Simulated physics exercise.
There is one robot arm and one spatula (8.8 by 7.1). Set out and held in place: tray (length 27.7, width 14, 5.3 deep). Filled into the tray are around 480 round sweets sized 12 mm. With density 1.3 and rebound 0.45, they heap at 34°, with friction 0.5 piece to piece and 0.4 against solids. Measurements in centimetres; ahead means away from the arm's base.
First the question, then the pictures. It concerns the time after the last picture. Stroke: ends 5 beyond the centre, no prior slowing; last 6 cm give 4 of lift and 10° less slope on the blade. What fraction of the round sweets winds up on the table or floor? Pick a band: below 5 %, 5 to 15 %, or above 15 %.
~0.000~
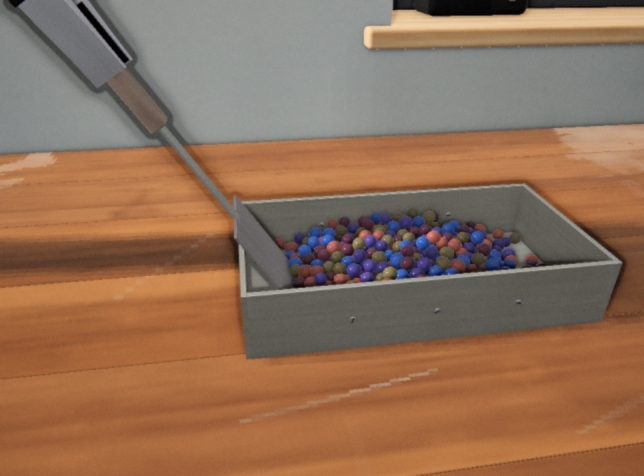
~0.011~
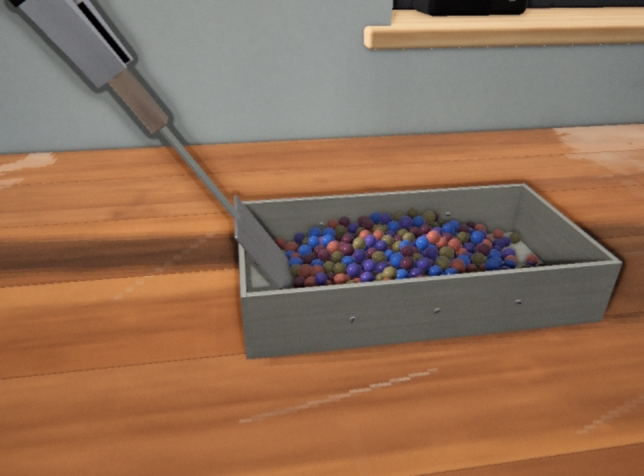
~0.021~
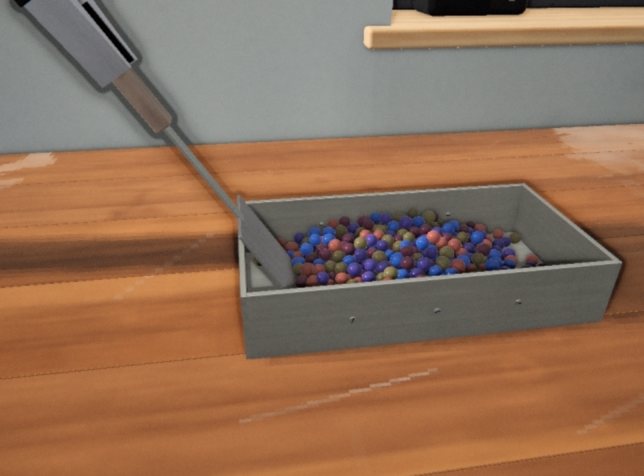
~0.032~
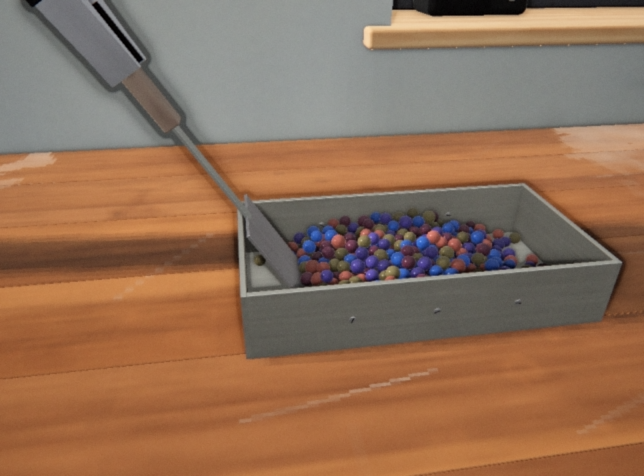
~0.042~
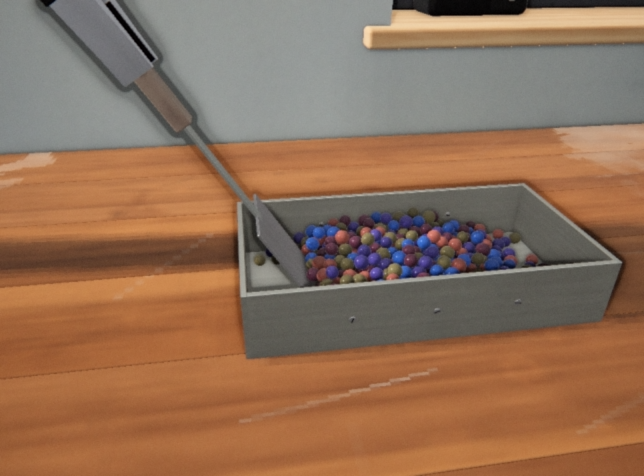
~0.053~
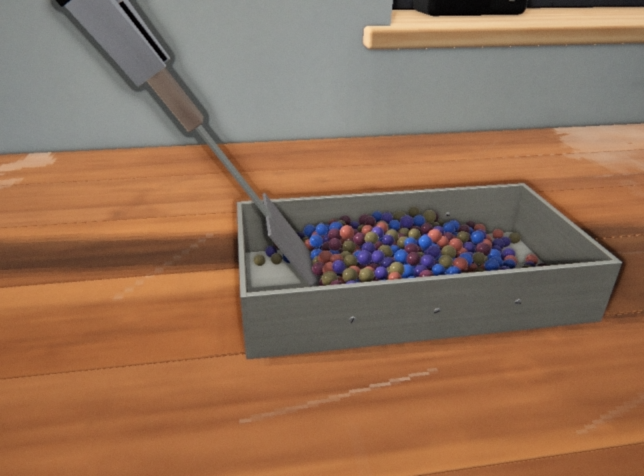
Below 5 %.
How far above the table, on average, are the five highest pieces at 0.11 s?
Around 6 cm above the table.
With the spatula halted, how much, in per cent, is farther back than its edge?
I'd put it at around 35 in a hundred.
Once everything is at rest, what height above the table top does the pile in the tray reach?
6.0 cm.
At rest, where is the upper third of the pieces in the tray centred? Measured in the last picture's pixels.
Pixel estimate: About (519, 241).
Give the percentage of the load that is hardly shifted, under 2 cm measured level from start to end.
The share comes to some 30 per cent.
After 0.11 s, sloping 58°, highest piece 6 above the table; 484 in the tray.
After 0.17 s, sloping 54°, highest piece 8 above the table; 484 in the tray.
After 0.40 s, sloping 48°, highest piece 8 above the table; 475 in the tray, 4 on the table or floor, 5 on the blade or in flight.
After 1.45 s, sloping 48°, highest piece 6 above the table; 475 in the tray, 9 on the table or floor.
At rest, 475 in the tray, 9 on the table or floor. That is 2 % on the table or floor.
